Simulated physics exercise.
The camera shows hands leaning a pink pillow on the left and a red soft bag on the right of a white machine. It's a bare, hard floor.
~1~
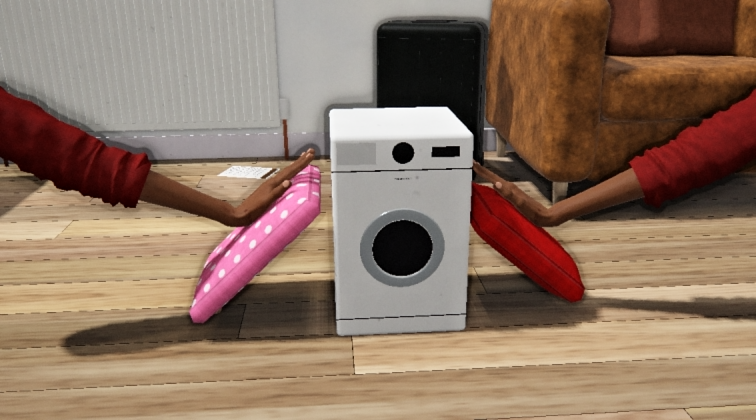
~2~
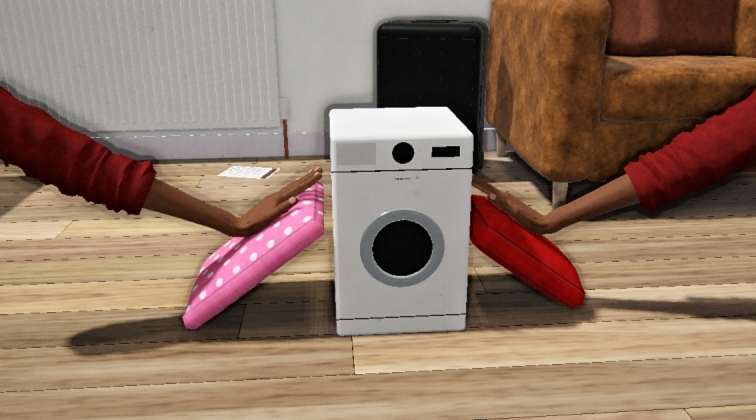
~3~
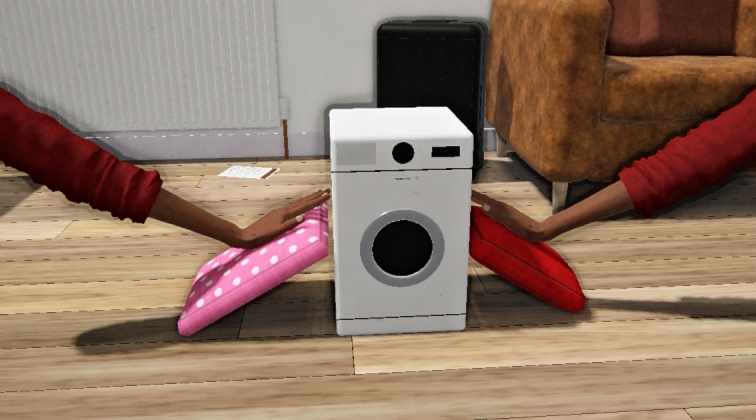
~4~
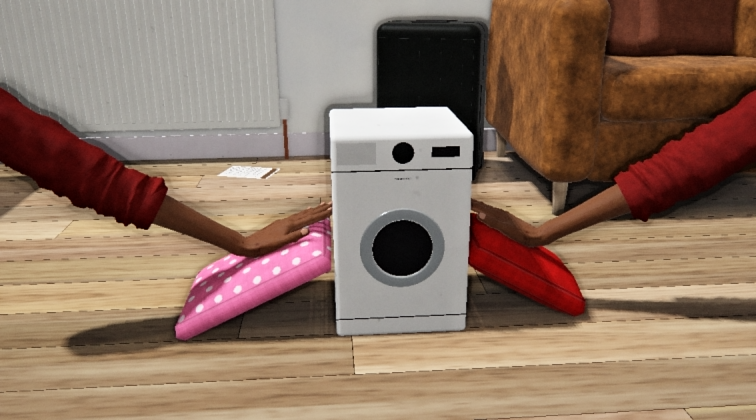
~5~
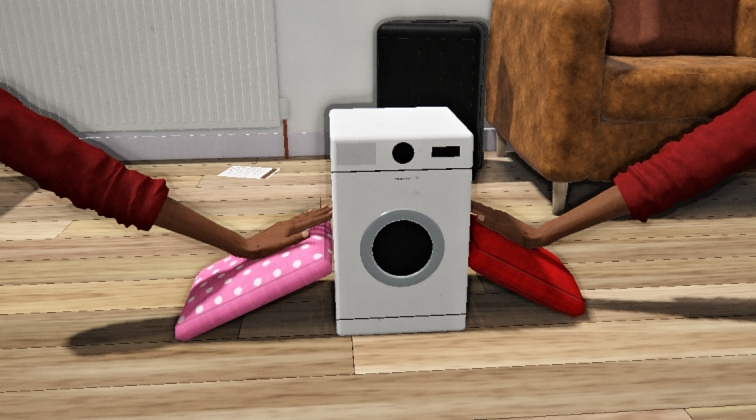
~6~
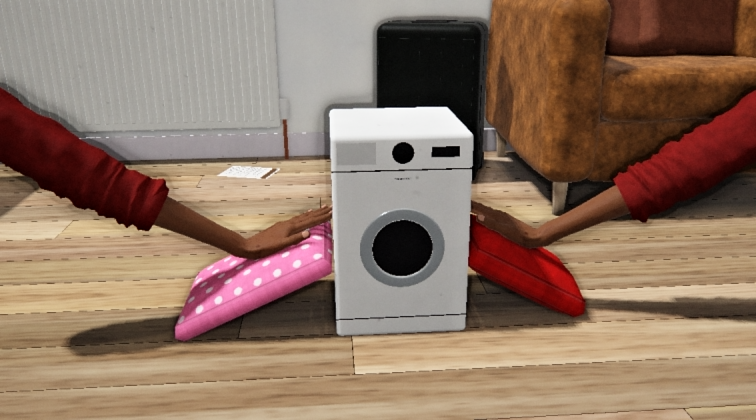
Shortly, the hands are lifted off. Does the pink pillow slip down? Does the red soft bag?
Checking both, the pink pillow slips down, the red soft bag slips down.
Then, 0.30 s later than the last view, pillow flat on the floor near (254, 294); soft bag flat on the floor near (518, 278).
Finally, pillow flat on the floor near (253, 296); soft bag flat on the floor near (518, 282). The pink pillow slips and lies down and the red soft bag slumps to the floor.
